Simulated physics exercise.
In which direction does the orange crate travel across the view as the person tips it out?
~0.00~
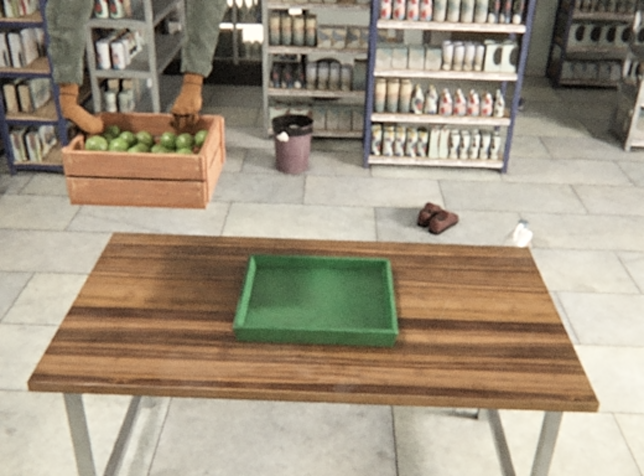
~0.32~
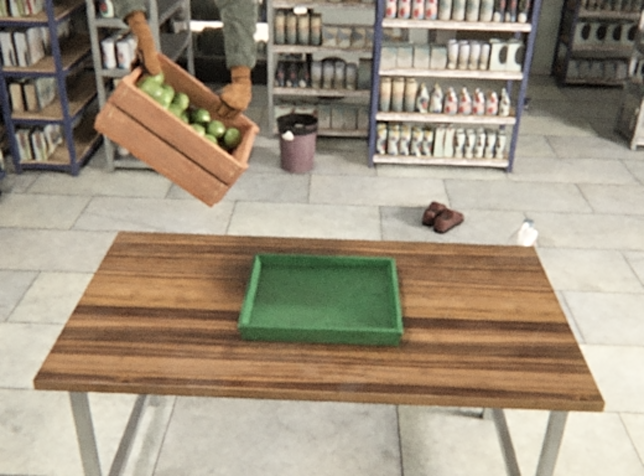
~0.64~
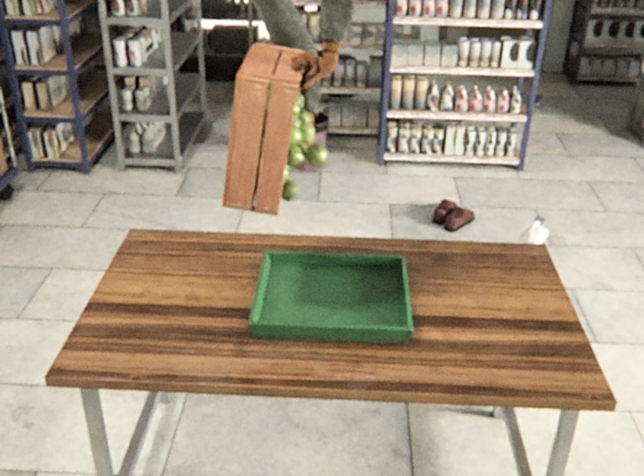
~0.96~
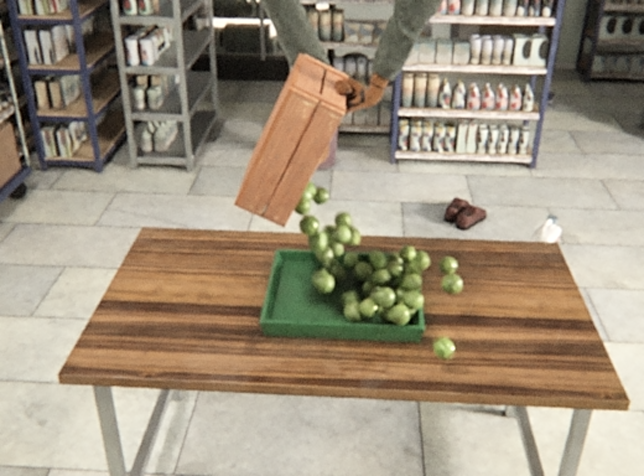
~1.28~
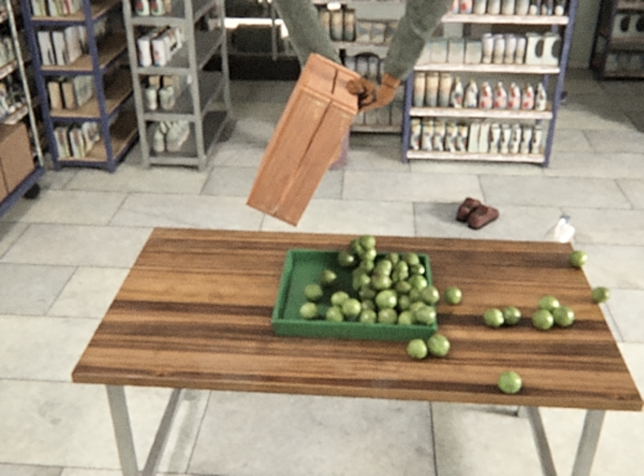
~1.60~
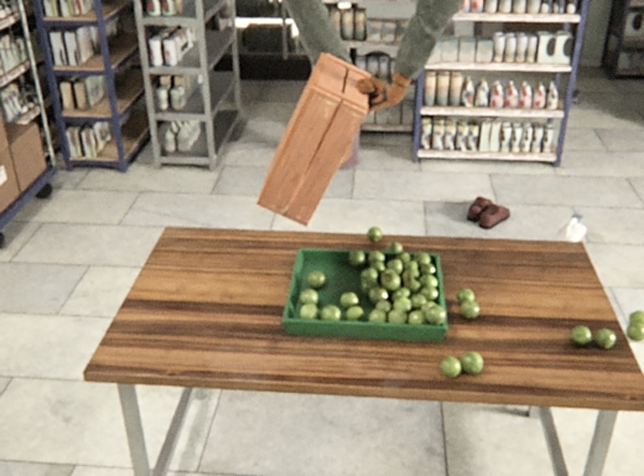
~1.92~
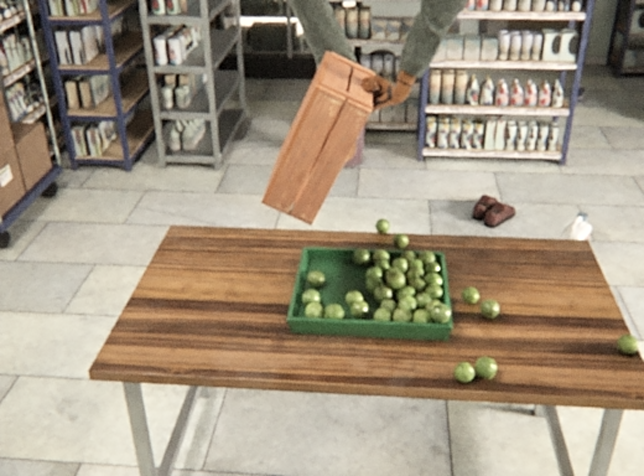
The orange crate moves to the right, ending up above and behind the green carton.
